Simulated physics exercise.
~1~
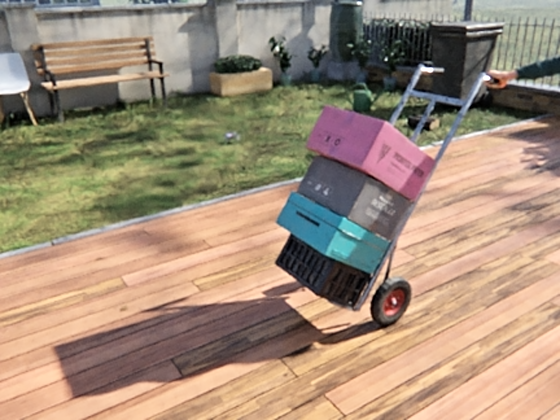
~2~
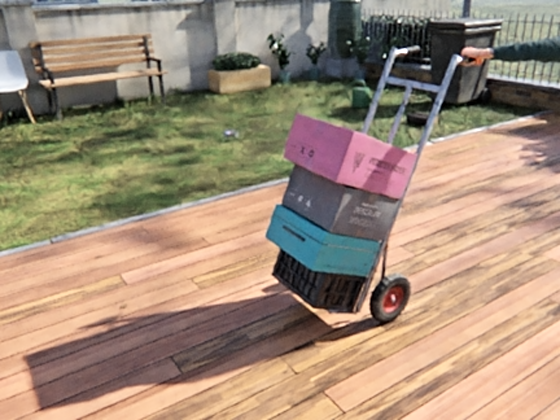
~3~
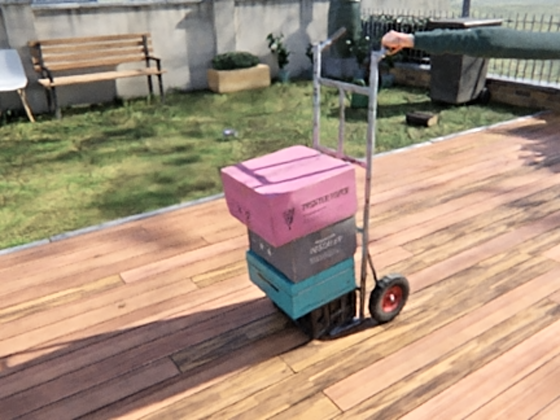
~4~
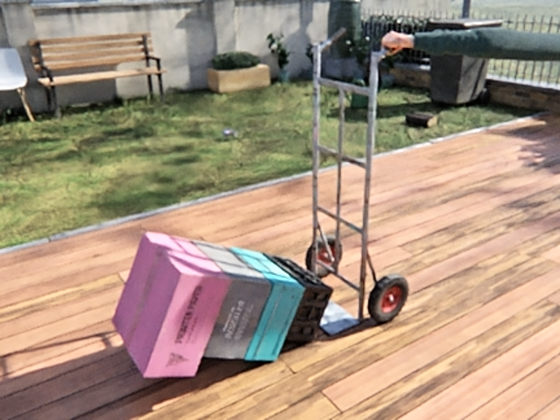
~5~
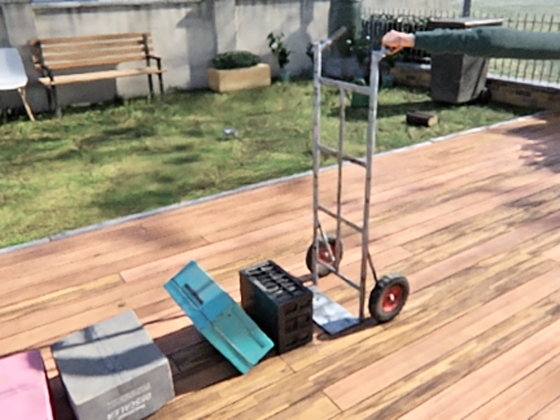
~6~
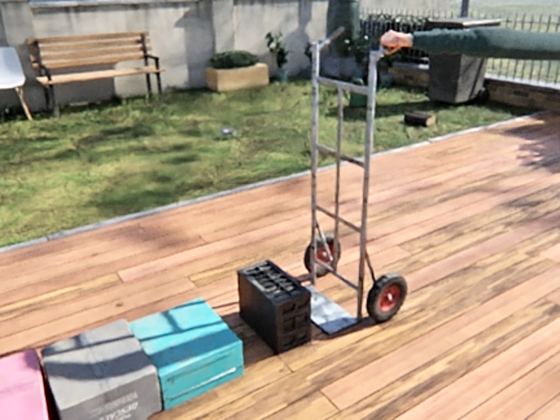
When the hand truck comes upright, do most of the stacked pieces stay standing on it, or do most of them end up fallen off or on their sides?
Most of them end up fallen or on their sides, at least three in all. The pink, grey and turquoise boxes lie off to the left on the deck, and the black crate is tipped over beside the plate.
